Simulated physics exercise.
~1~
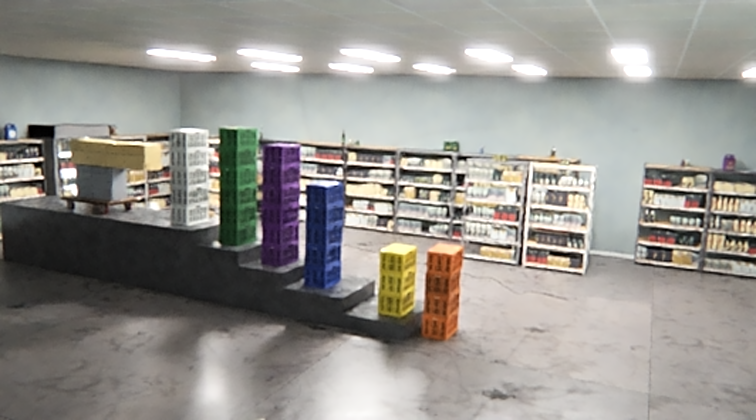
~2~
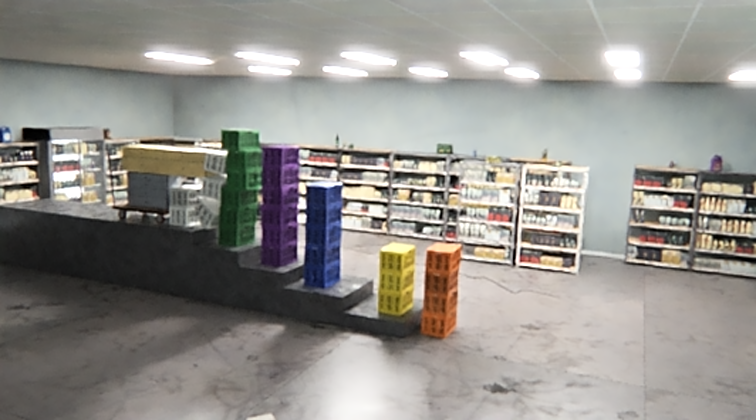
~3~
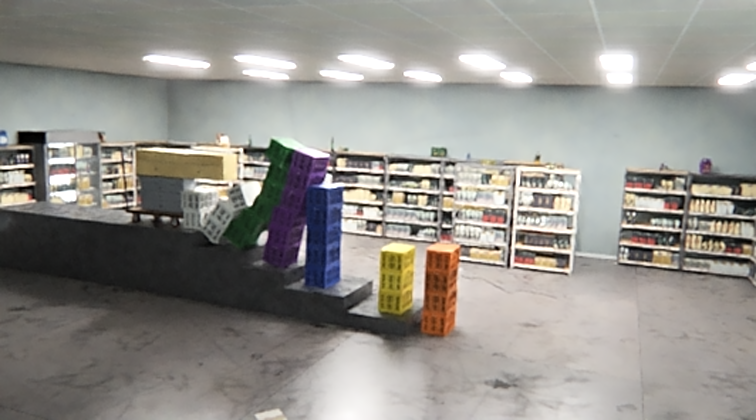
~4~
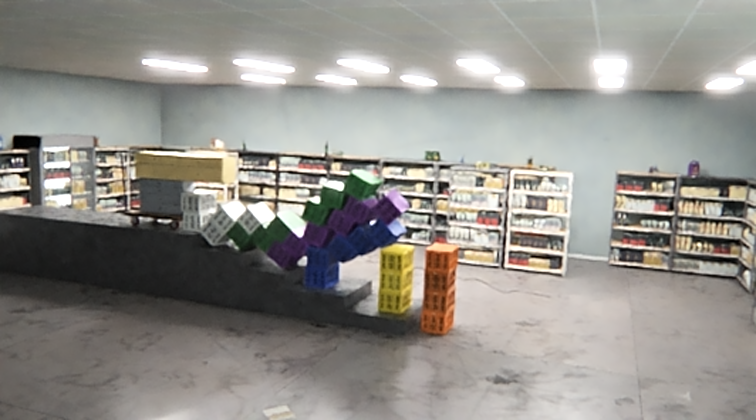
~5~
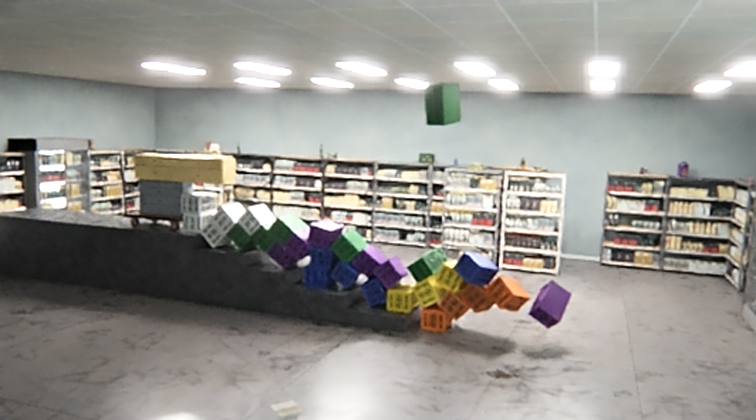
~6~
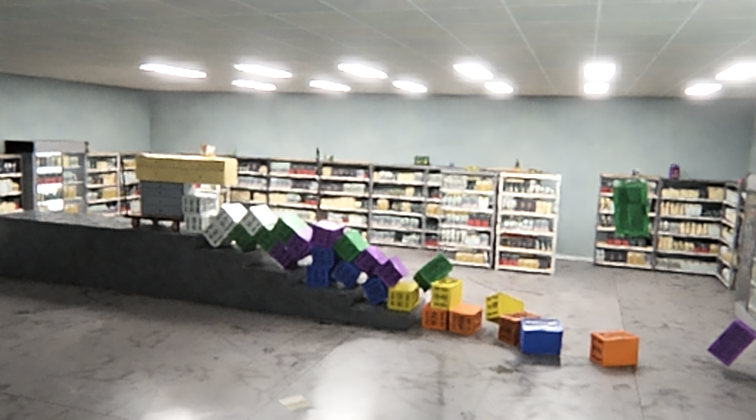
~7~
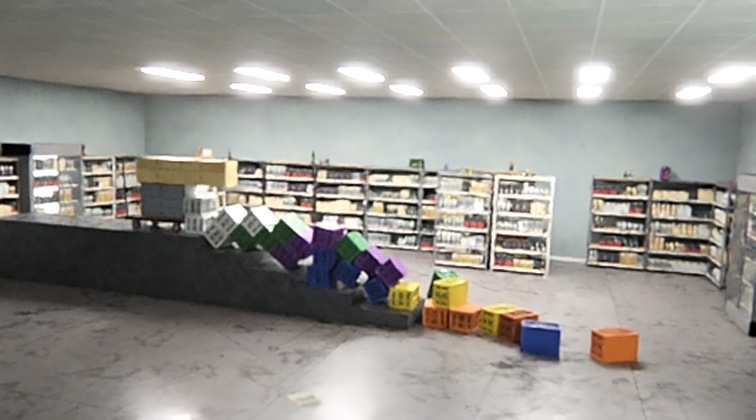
Supermarket interior with a loaded trolley ramming stacked crates on dark steps, coloured columns toppling rightward and ending strewn across the floor.
